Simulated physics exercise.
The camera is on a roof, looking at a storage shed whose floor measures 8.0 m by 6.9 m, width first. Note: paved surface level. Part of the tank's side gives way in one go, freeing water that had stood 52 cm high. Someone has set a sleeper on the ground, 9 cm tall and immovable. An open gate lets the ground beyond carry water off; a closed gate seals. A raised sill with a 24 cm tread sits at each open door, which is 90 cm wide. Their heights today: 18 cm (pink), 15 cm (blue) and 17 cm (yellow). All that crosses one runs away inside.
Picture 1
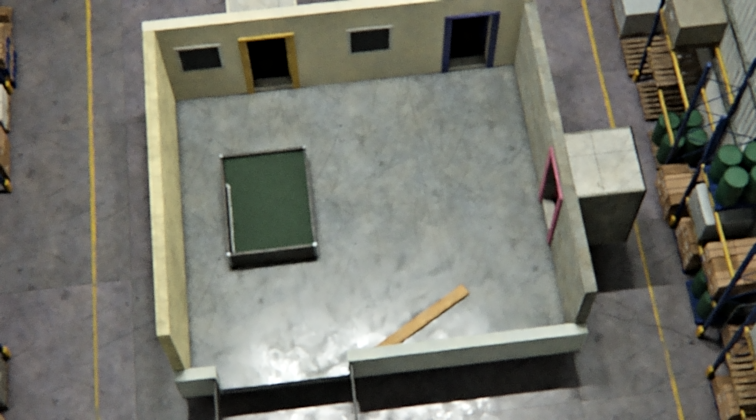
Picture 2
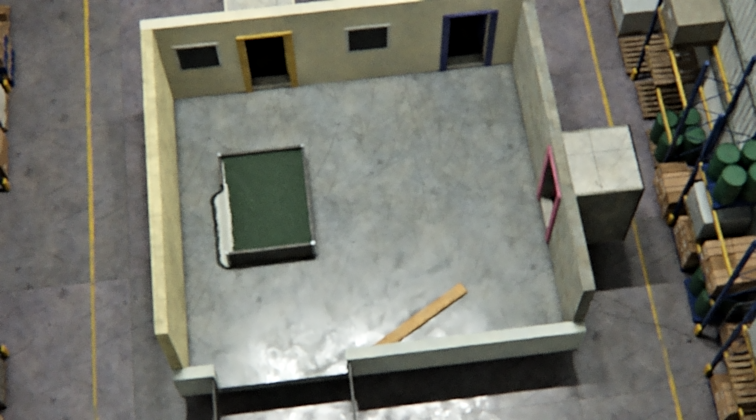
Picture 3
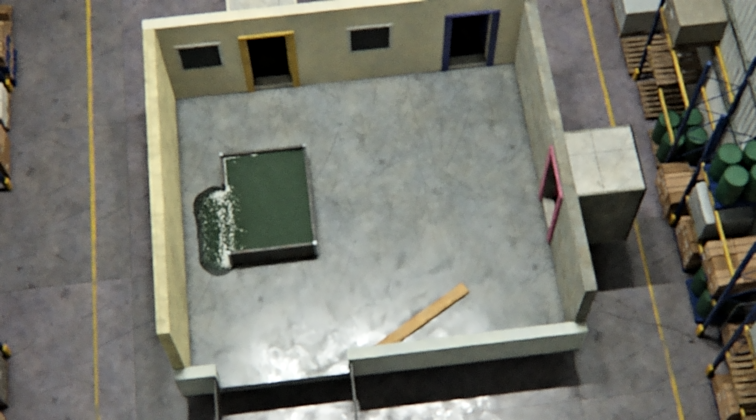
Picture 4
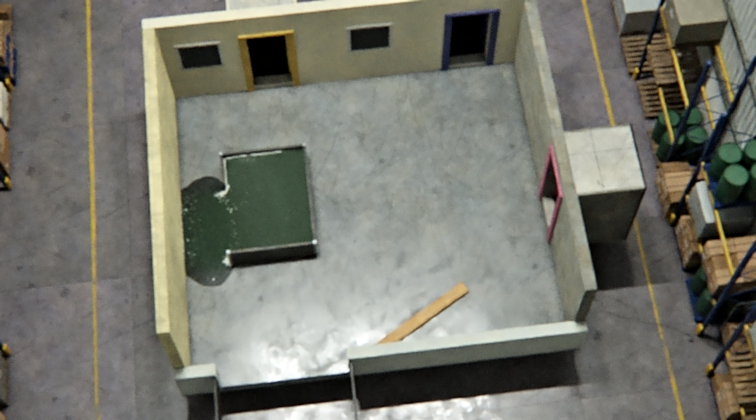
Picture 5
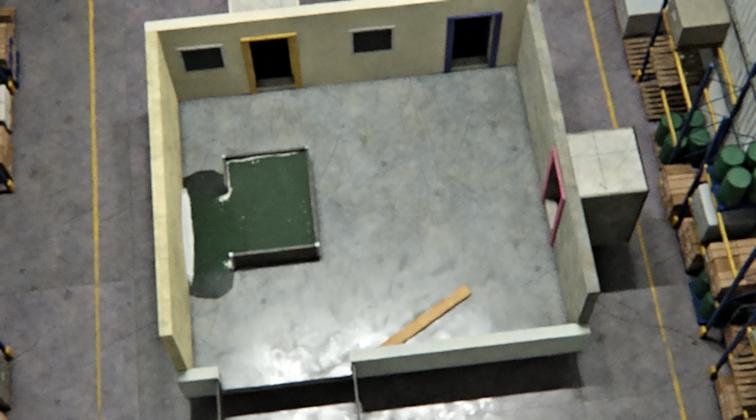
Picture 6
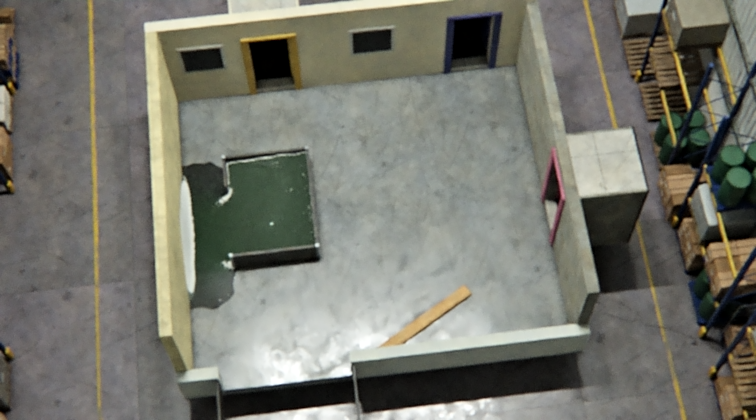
The clip opens on a high view into a roofless shed, where a rectangular tank of still, dark green water stands near a wooden beam. The tank's left side gives way and water surges out in a foamy, rounded sheet, which reaches the left wall and spreads along its base.
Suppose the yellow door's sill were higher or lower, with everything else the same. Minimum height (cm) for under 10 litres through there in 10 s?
Roughly 6 cm.
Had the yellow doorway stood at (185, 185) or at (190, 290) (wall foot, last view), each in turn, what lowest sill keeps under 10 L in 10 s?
In turn: Roughly 19 cm, roughly 25 cm.
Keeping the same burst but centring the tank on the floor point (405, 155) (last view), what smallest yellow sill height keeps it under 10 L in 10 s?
About 5.0 centimetres.
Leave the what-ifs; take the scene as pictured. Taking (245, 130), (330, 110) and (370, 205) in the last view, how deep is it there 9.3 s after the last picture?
Approx. 4 / 3 / 1 cm.
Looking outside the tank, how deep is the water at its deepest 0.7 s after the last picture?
About 42 cm.
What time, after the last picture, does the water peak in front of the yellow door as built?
Peak time: Around 2.4 s.
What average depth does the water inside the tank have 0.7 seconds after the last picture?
32 cm, roughly.
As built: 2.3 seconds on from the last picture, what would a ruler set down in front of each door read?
Pink door: 0 cm; blue door: 0 cm; yellow door: 11 cm.
Then, 0.7 s after the last picture water covers 10 % of the floor, deepest (42 cm) near (195, 242); it has not reached the yellow door.
Then, 2.3 s after the last picture water covers 25 % of the floor, deepest (28 cm) near (195, 383); 11 cm at the yellow door, 0 litres in over its 17 cm sill.
Then, 9.3 s after the last picture water covers 75 % of the floor, deepest (8 cm) near (179, 110); 4 cm at the yellow door, 0 litres in over its 17 cm sill.
At the yellow door as built, the water peaked near 11 cm, 2.3 s after the last picture.
With a sill of 5.5 cm, 14 litres would have come in within the 10 s; with 7.5 cm, 5 litres. So under 10 litres takes about 6 cm.
